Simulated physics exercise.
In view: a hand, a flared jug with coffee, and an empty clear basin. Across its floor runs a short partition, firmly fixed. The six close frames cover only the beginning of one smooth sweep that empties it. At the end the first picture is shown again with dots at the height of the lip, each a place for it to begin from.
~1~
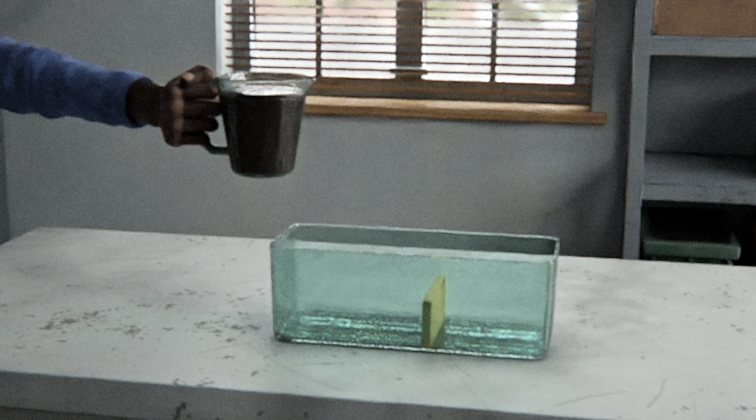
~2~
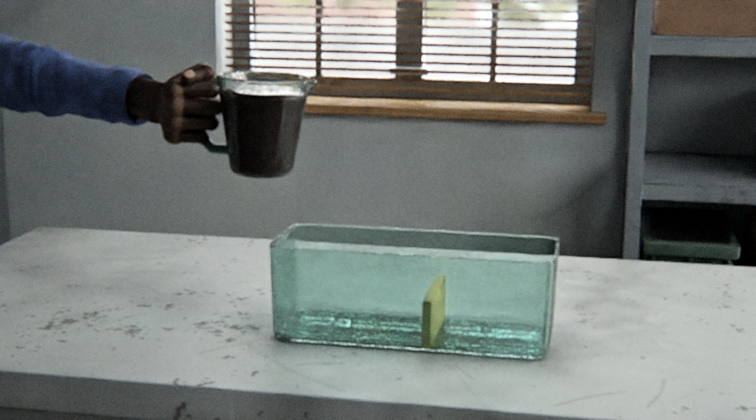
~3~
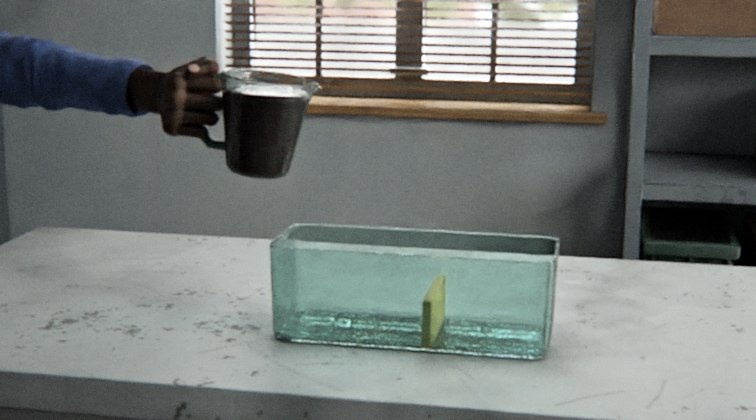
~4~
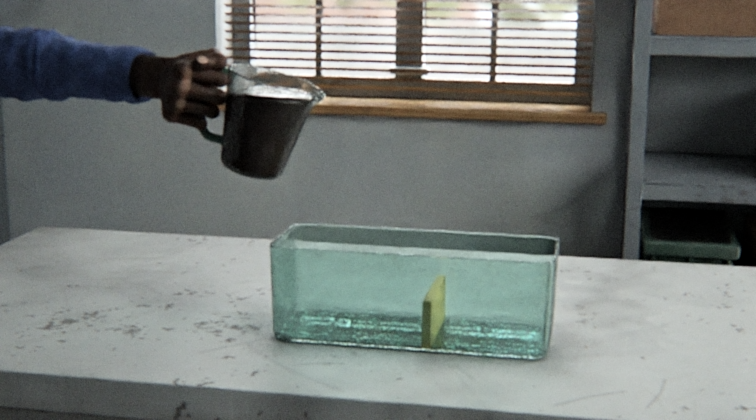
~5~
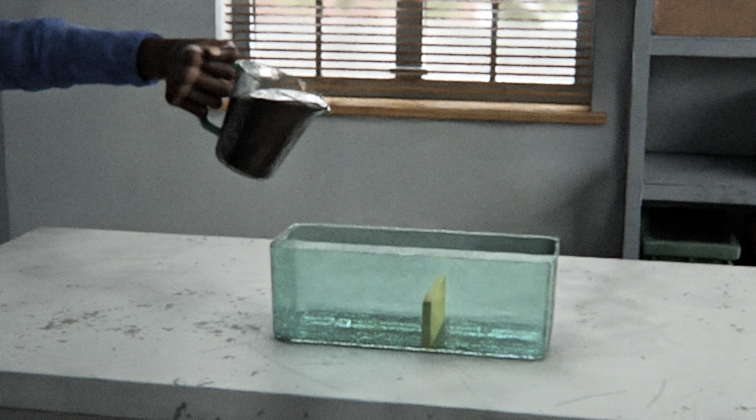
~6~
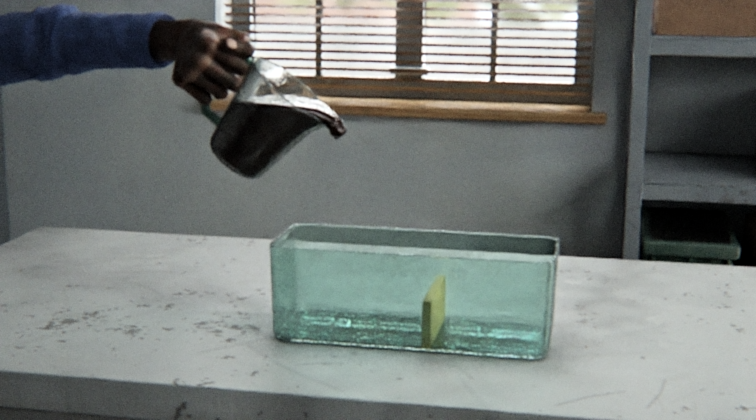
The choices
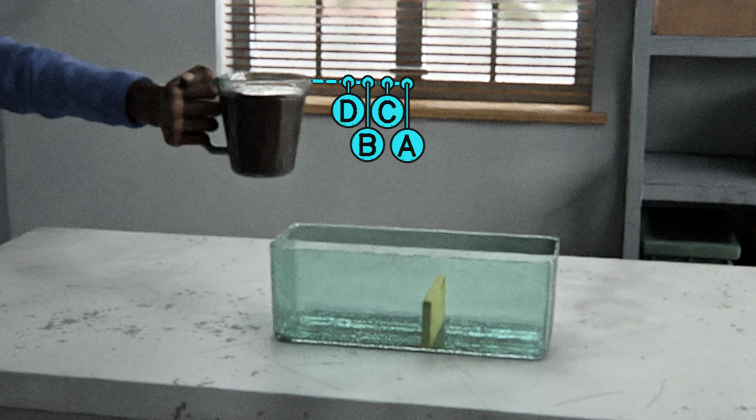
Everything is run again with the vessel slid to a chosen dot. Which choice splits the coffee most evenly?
Go for C.
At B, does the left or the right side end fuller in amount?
The left side.
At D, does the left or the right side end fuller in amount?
The left side.
On the marked copy, A at (407, 83); B at (367, 82); C at (387, 83); D at (348, 82).
For dot A, about 21 % ends left of the wall and 78 % right of it.
For dot B, about 78 % ends left of the wall and 19 % right of it; 3 % is lost outside.
For dot C, about 51 % ends left of the wall and 48 % right of it.
For dot D, about 95 % ends left of the wall and 2 % right of it; 3 % is lost outside.
